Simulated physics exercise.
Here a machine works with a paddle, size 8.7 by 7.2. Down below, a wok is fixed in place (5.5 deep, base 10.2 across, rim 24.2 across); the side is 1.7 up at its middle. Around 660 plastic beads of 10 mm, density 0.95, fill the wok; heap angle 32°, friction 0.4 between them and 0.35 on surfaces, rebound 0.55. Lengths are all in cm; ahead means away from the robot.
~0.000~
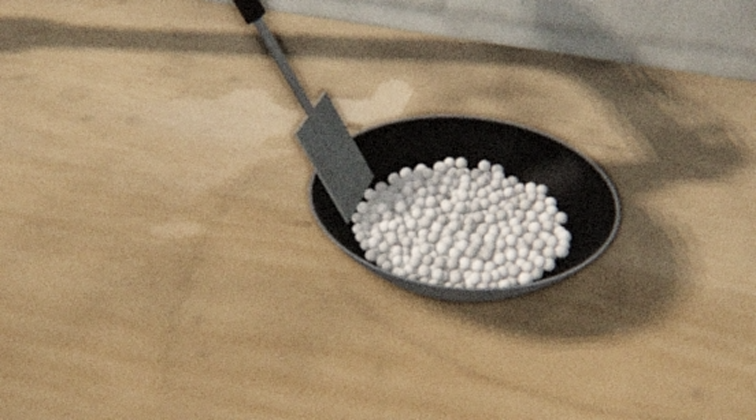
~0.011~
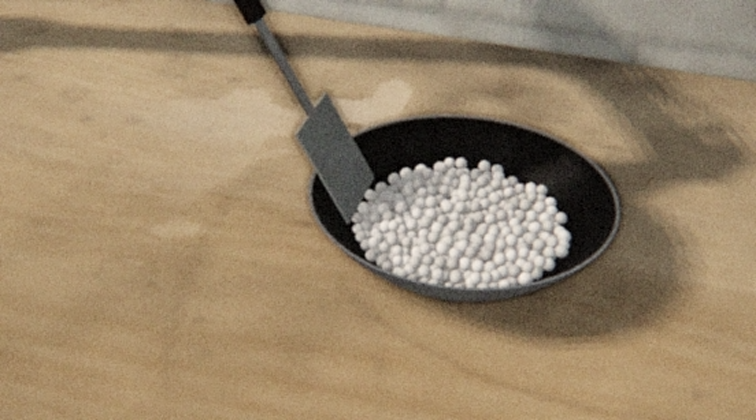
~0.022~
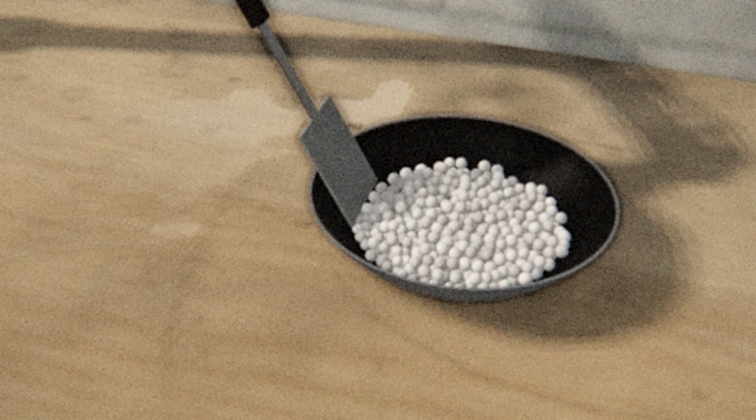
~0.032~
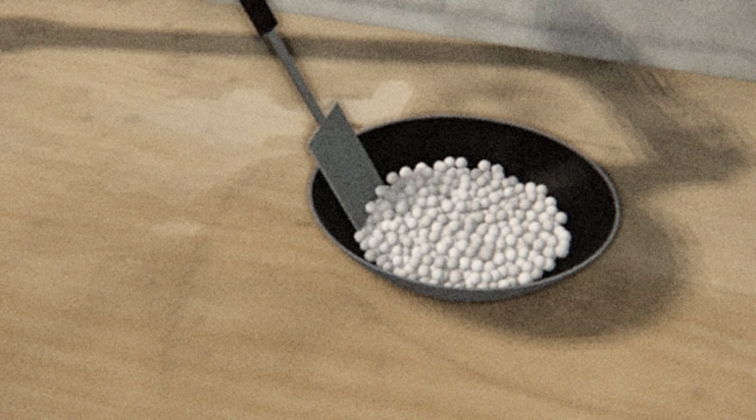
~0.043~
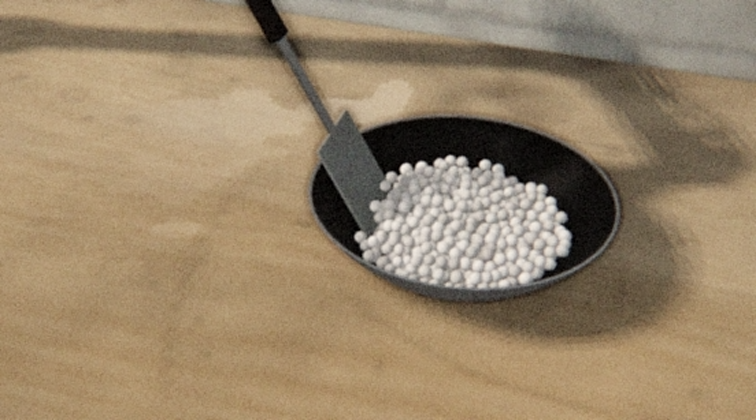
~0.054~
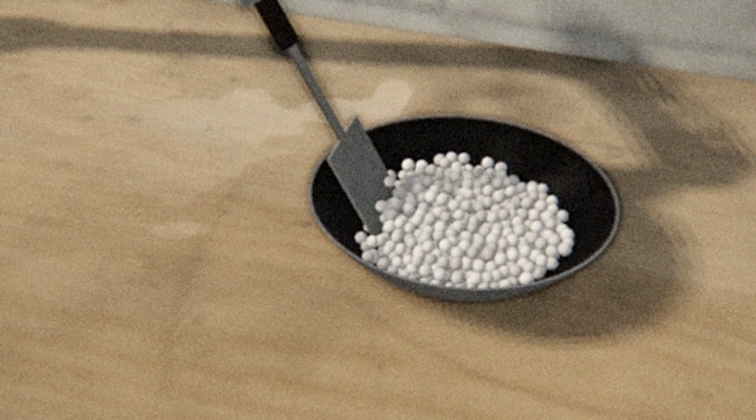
A grey metal paddle with a black handle slides slowly a short way right and slightly down, pushing into the left edge of a heap of white beads and shifting a few beside it. The beads lie in a round black wok right of centre. The setting is a pale wooden surface with soft shadows and a grey strip behind, seen from above at an angle by a still camera.
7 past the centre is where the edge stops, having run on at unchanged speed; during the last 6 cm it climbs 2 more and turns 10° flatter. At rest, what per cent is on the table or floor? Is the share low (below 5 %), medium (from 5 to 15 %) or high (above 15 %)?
The share is high, above 15 %.
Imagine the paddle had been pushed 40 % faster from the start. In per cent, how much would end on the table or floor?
In that case, close to 35 per cent.
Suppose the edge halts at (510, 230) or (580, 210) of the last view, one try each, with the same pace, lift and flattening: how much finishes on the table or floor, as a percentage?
I'd say some 0 per cent, then some 40 per cent.
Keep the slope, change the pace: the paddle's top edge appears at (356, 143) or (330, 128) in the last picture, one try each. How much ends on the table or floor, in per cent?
Respectively, some 30 and 5 per cent.
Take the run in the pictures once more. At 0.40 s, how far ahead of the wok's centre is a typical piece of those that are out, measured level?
It's close to 16 cm ahead of the centre.
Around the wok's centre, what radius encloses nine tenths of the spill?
It comes to about 35 cm.
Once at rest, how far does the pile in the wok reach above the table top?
6.0 cm.
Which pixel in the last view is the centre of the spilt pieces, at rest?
Near pixel (707, 284).
After 0.11 s, sloping 60°, highest piece 6 above the table; 655 in the wok.
After 0.17 s, sloping 56°, highest piece 6 above the table; 655 in the wok.
After 0.40 s, sloping 50°, highest piece 7 above the table; 529 in the wok, 115 on the table or floor, 11 on the blade or in flight.
After 1.45 s, sloping 50°, highest piece 6 above the table; 527 in the wok, 128 on the table or floor.
At rest, 527 in the wok, 128 on the table or floor. That is 20 % on the table or floor.
